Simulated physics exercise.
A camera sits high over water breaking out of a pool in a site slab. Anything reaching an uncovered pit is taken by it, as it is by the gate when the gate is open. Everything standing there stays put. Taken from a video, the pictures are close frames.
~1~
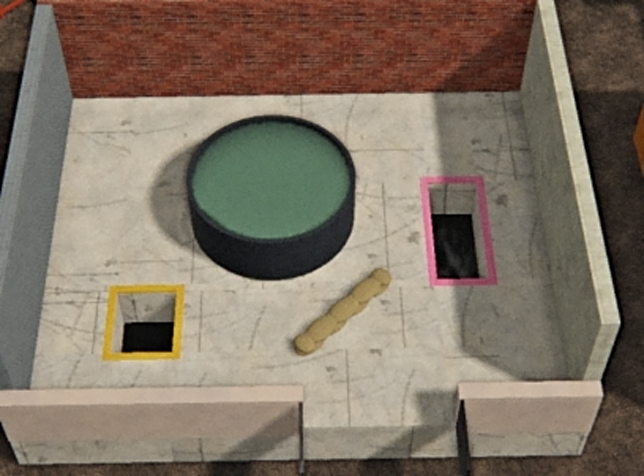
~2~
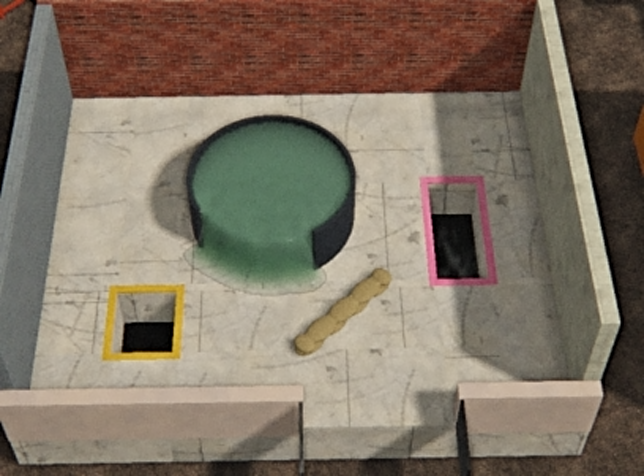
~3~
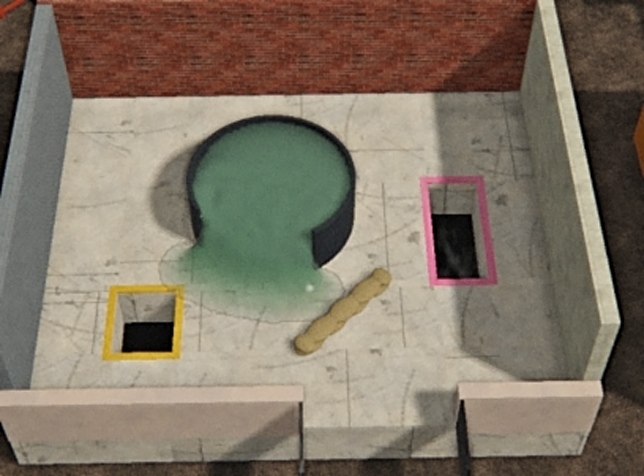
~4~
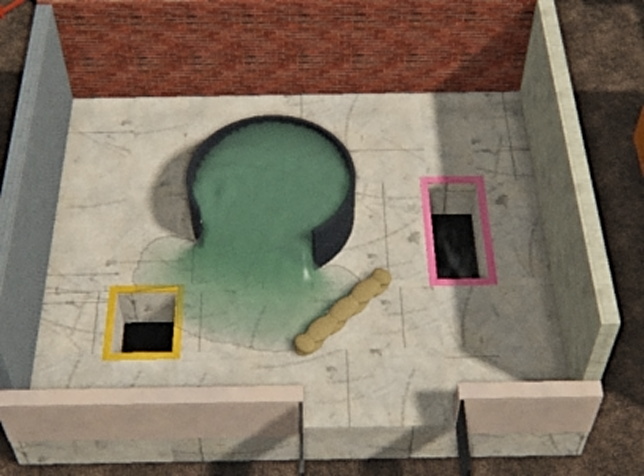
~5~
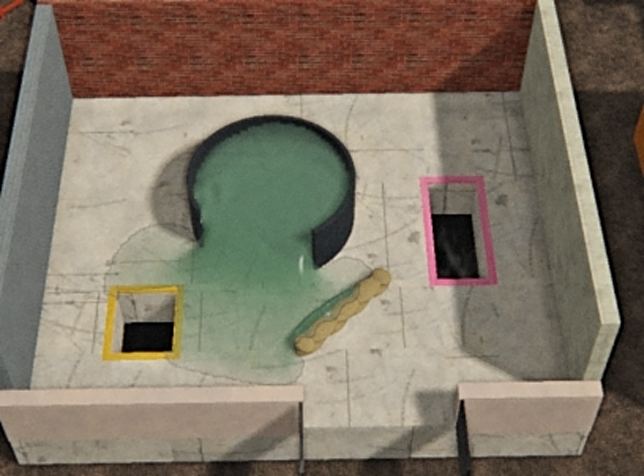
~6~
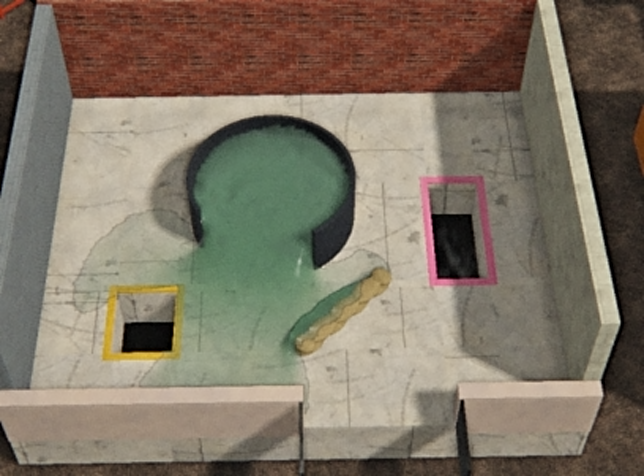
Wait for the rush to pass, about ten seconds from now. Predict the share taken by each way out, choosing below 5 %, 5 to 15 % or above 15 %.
Predicted: The gate takes 5 to 15 %; the yellow pit takes above 15 %; the pink pit takes 5 to 15 %.
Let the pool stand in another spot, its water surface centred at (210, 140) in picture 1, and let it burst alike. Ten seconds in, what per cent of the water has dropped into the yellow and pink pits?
Estimated shares - yellow: Some 60 in a hundred; pink: Some 4 in a hundred.
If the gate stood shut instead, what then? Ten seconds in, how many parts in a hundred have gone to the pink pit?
Roughly, in per cent: Pink 12.
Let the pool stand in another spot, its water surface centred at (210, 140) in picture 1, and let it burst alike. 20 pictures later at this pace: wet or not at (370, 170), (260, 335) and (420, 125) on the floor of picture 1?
Spot one unwetted, spot two wetted, spot three unwetted.
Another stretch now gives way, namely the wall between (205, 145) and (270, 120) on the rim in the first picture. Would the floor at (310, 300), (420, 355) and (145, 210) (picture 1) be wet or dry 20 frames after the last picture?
First spot spared, second spot spared, third spot submerged.
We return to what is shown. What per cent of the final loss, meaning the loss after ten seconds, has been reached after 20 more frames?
Roughly 50 %.
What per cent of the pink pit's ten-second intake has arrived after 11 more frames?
Close to 0 percent.
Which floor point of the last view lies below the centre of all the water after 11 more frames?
Roughly (236, 293).
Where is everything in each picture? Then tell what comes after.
The first picture shows still water in the round pool at (271, 179).
In the second picture, water pours out at (251, 263) and has run to (191, 251).
In the third picture, the front is at (167, 264), out from the gap at (251, 266).
In the fourth picture, water pours out at (251, 268) and has run to (141, 290).
In the fifth picture, the front is at (113, 291), out from the gap at (251, 268).
In the sixth picture, water pours out at (251, 268) and has run to (80, 298).
A moment on, water covers 30 % of the floor; the gate 0 %, the yellow pit 8 %, the pink pit 0 %.
Next, water covers 35 % of the floor; the gate 1 %, the yellow pit 14 %, the pink pit 0 %.
Then, water covers 55 % of the floor; the gate 4 %, the yellow pit 21 %, the pink pit 1 %.
Later, water covers 85 % of the floor; the gate 6 %, the yellow pit 30 %, the pink pit 3 %.
In the end, water covers 95 % of the floor; the gate 8 %, the yellow pit 36 %, the pink pit 8 %.
